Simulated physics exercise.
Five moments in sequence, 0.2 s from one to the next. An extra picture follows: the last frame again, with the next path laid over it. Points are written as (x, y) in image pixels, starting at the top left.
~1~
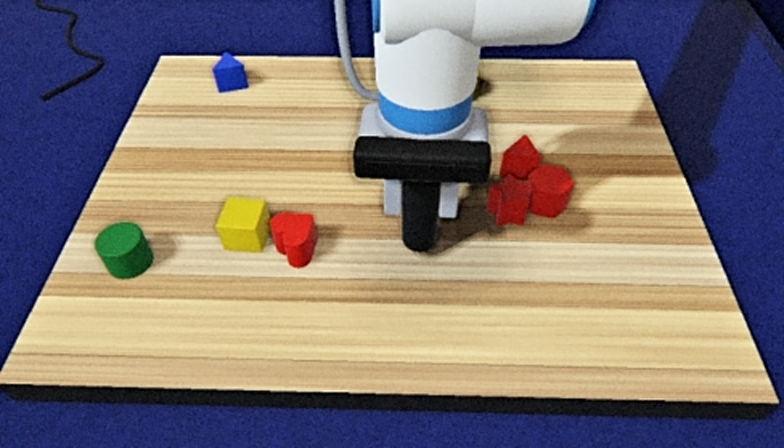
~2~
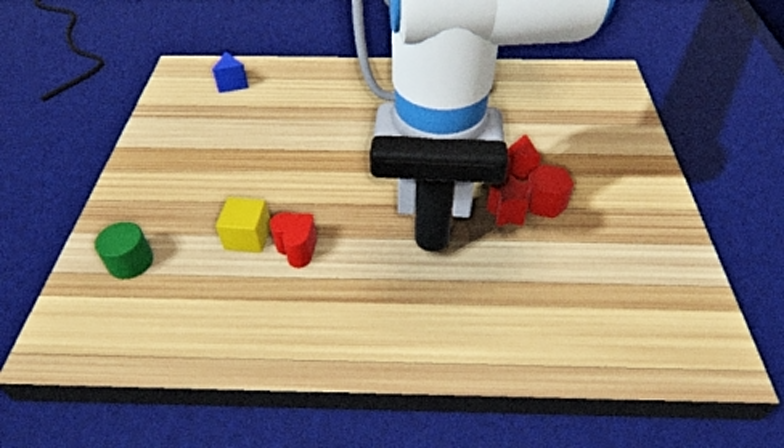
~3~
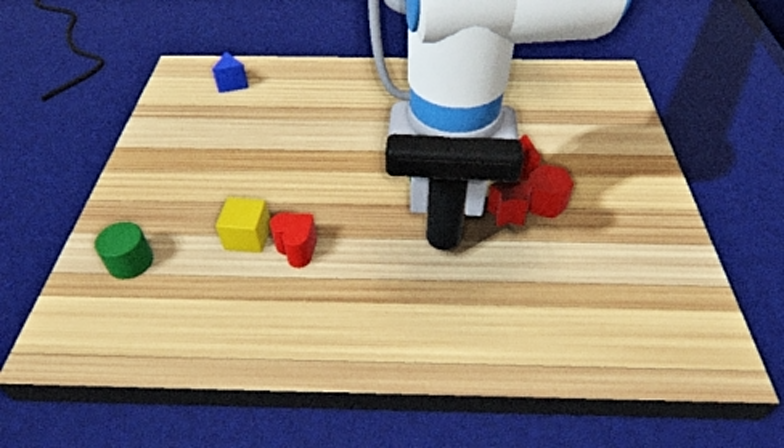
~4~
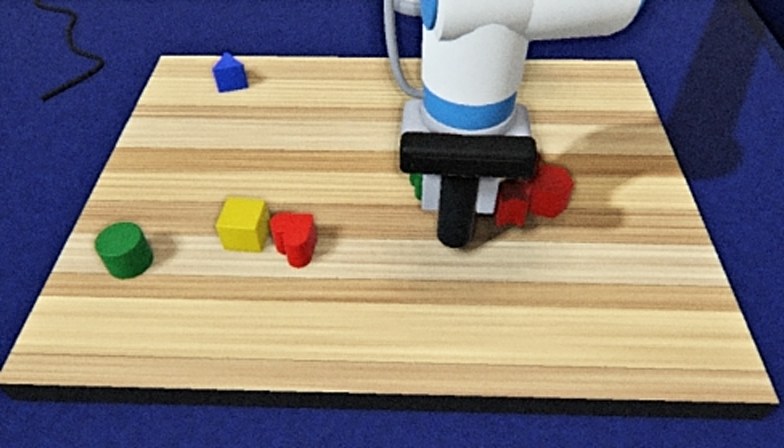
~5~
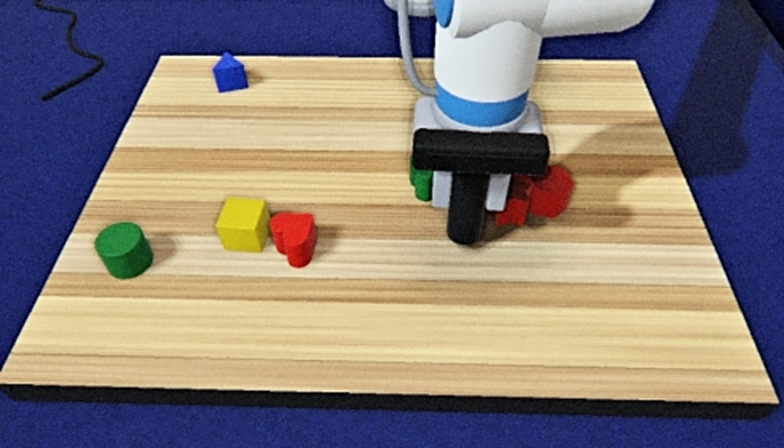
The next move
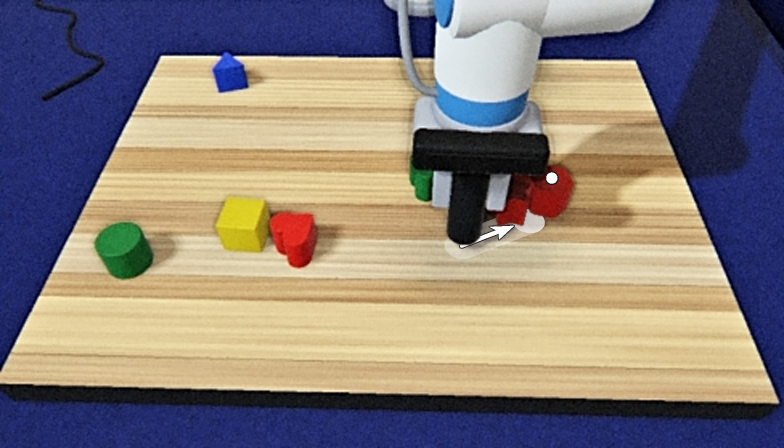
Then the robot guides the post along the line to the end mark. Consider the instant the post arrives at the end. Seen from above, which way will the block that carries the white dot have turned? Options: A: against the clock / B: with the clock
I choose B.
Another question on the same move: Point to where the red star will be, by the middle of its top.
I'd expect the centre of its top face to be at (525, 174).
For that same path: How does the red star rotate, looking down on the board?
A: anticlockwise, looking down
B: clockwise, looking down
That would be A.
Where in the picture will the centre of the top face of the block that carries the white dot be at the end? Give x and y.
Around pixel (564, 166).
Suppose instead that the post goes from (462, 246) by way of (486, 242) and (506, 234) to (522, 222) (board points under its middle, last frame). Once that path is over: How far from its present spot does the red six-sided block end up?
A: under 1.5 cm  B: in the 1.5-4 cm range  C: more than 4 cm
Correct choice: A.
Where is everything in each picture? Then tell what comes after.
Post's lower end at (419, 241); red star at (513, 188); red triangle at (523, 147); red six-sided block at (552, 178), in the first picture.
Post at (432, 240); blocks still, in the second picture.
Post at (443, 239); blocks still, in the third picture.
Post at (454, 237); blocks still, in the fourth picture.
Post at (463, 234); red star at (513, 188); red triangle hidden; red six-sided block at (552, 178), in the fifth picture.
Drawn move, from (462, 246) directly to (528, 221); the dot is on the red six-sided block.
The first path, step by step. Halfway along, post at (498, 221); red star at (516, 184); red six-sided block at (554, 176).
At the end, post at (531, 209); red star at (525, 174), turned 80° anticlockwise; red triangle still; red six-sided block at (564, 166), turned 50° clockwise.
